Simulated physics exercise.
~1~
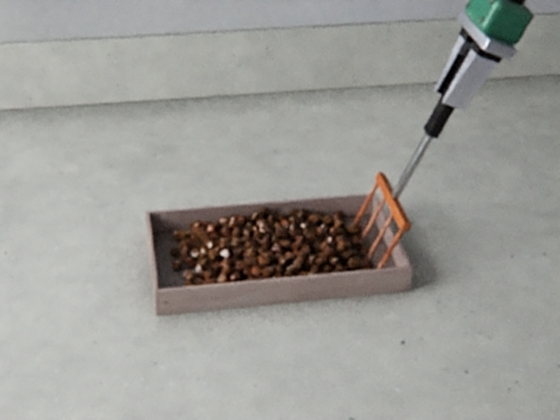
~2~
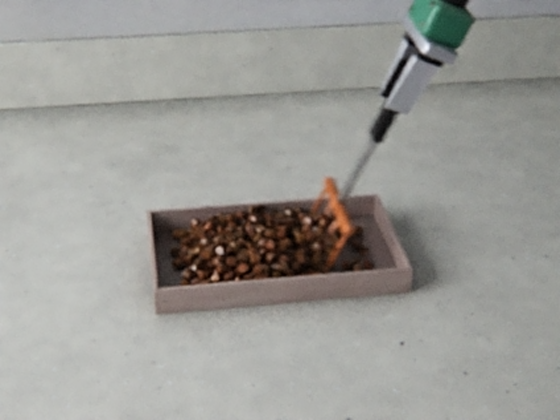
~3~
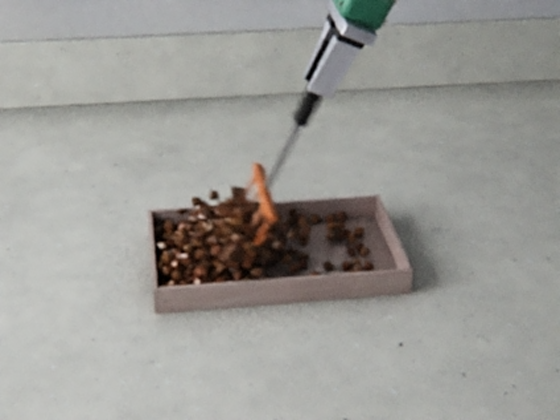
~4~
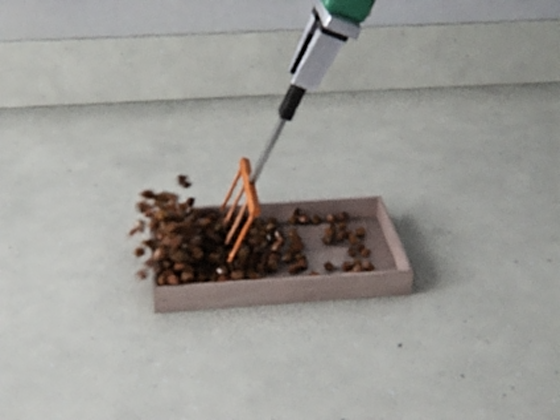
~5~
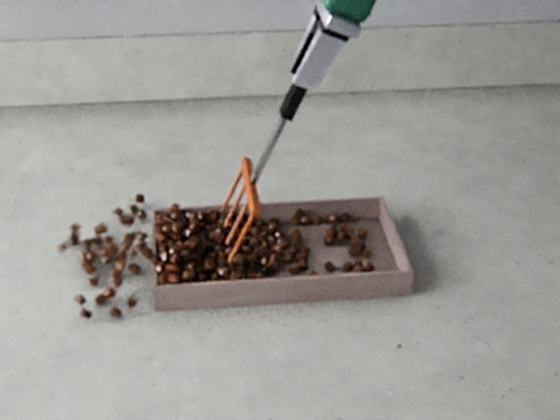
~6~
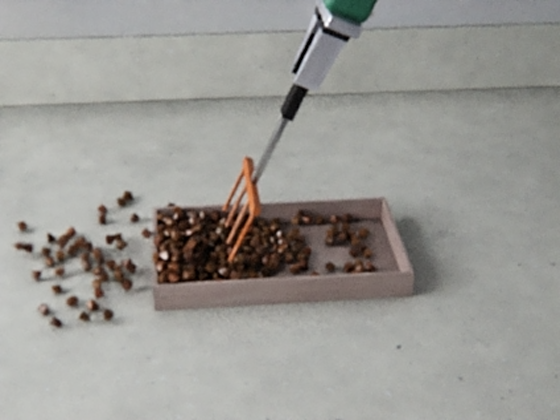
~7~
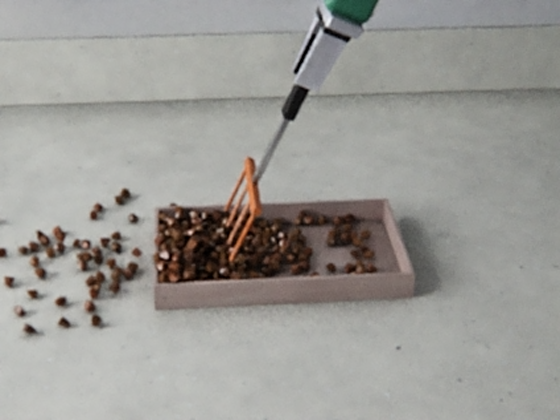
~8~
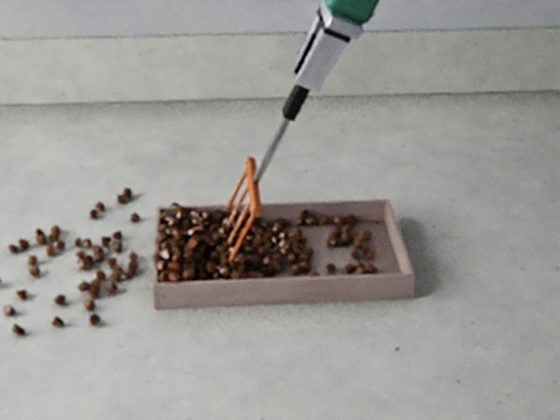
The video shows a robot arm sweeping an orange comb leftward through brown pellets in a shallow tray, piling them against the left end until many spill over. The comb stops inside the tray, and the spilled pellets end scattered on the grey surface while most remain in the tray.
